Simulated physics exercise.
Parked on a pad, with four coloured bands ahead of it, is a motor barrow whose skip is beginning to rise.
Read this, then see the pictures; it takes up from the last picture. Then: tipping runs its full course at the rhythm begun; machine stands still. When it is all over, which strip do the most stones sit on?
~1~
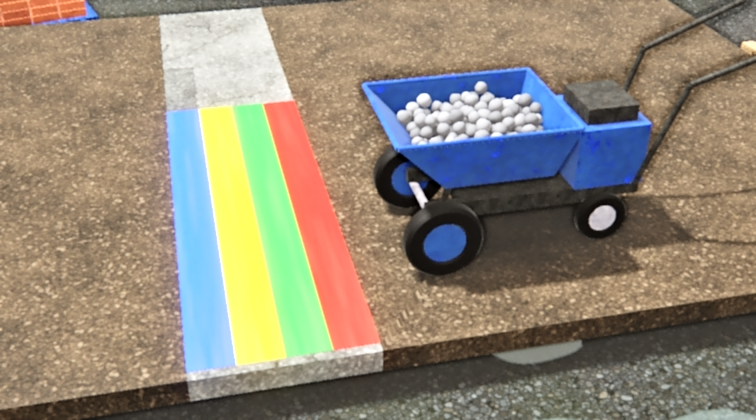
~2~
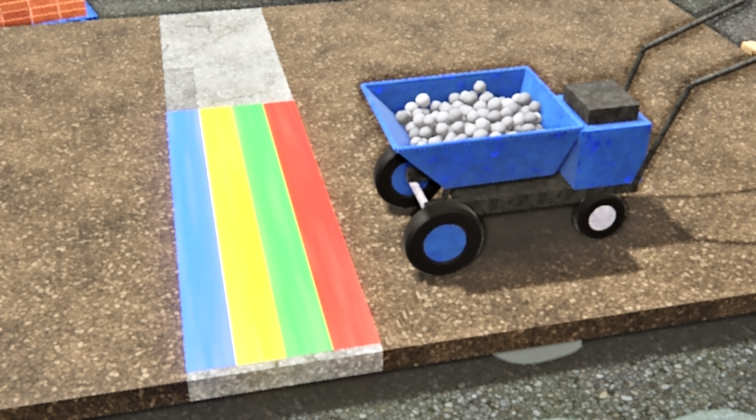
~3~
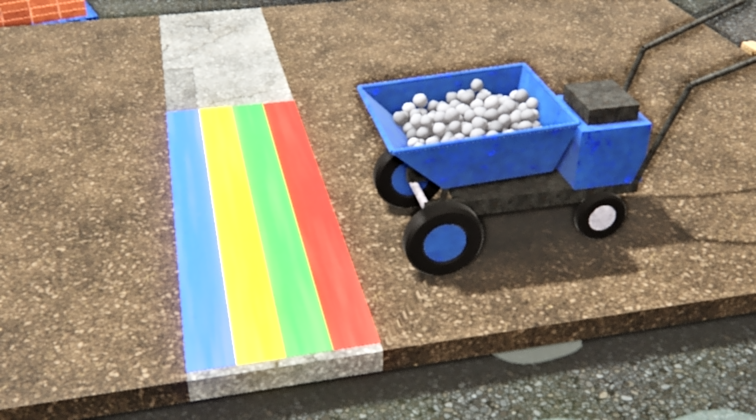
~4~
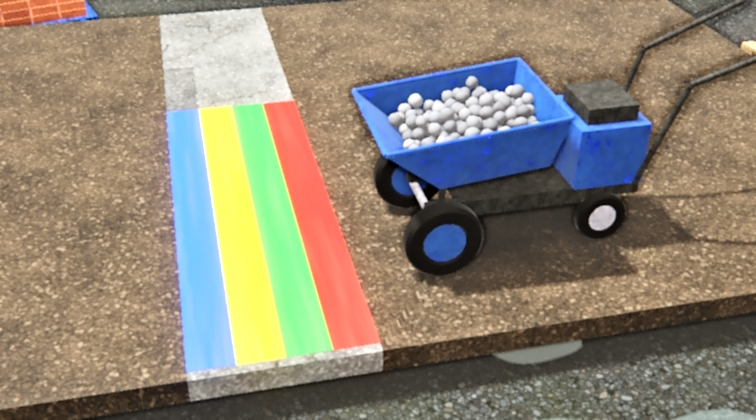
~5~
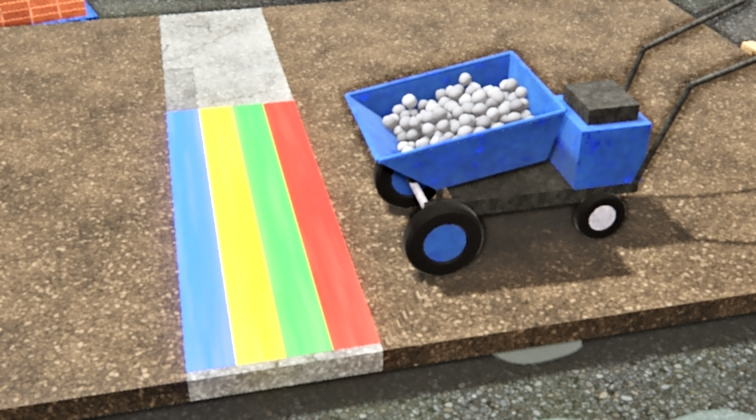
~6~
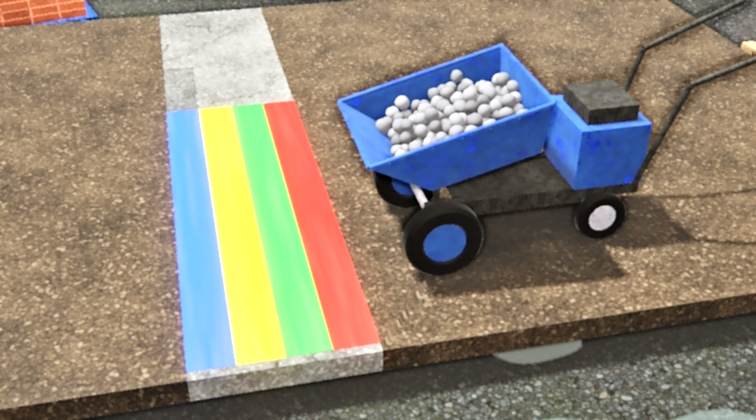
On the green strip.
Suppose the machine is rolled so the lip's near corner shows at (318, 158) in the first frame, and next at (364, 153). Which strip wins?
To begin with that blue strip, and after that that yellow strip.
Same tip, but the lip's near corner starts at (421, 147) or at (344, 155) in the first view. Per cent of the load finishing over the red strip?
First spot 20 per cent, second spot 0 per cent.
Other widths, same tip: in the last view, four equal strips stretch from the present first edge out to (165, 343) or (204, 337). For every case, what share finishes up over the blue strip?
I'd estimate some 10 per cent, and then some 10 per cent.
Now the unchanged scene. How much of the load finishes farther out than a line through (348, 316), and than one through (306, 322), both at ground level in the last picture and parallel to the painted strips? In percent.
Respectively 80 and 60 percent.
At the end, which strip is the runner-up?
In second place: The strip in yellow.
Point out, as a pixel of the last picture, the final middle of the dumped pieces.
Centre at rest, last view: Approx. (265, 249).
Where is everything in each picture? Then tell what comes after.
In the first frame, lip of the skip at (398, 149), level; top of the load at (484, 116), round cobbles; red strip at (346, 312); green strip at (301, 318); yellow strip at (255, 325); blue strip at (208, 332).
In the second frame, lip of the skip at (397, 150), level; top of the load at (483, 116).
In the third frame, lip of the skip at (393, 152), tipped barely; top of the load at (480, 114).
In the fourth frame, lip of the skip at (386, 156), tipped a little; top of the load at (486, 102).
In the fifth frame, lip of the skip at (379, 161), tipped a little; top of the load at (493, 111).
In the sixth frame, lip of the skip at (370, 168), tipped clearly; top of the load at (485, 106); red strip at (346, 312); green strip at (301, 318); yellow strip at (255, 325); blue strip at (208, 332).
Soon after the last picture, skip tipped well over; all in the skip.
A little later, skip tipped steeply; most in the skip; a stray few over the red strip; about a quarter over the green strip; a stray few over the yellow strip; a stray few falling.
Later still, skip tipped right over; about a quarter in the skip; a small part over the red strip; about a third over the green strip; about a quarter over the yellow strip; a small part over the blue strip; a stray few off the paint.
At rest, skip tipped right over; a small part in the skip; a small part over the red strip; about a third over the green strip; about a quarter over the yellow strip; a small part over the blue strip; a stray few off the paint.
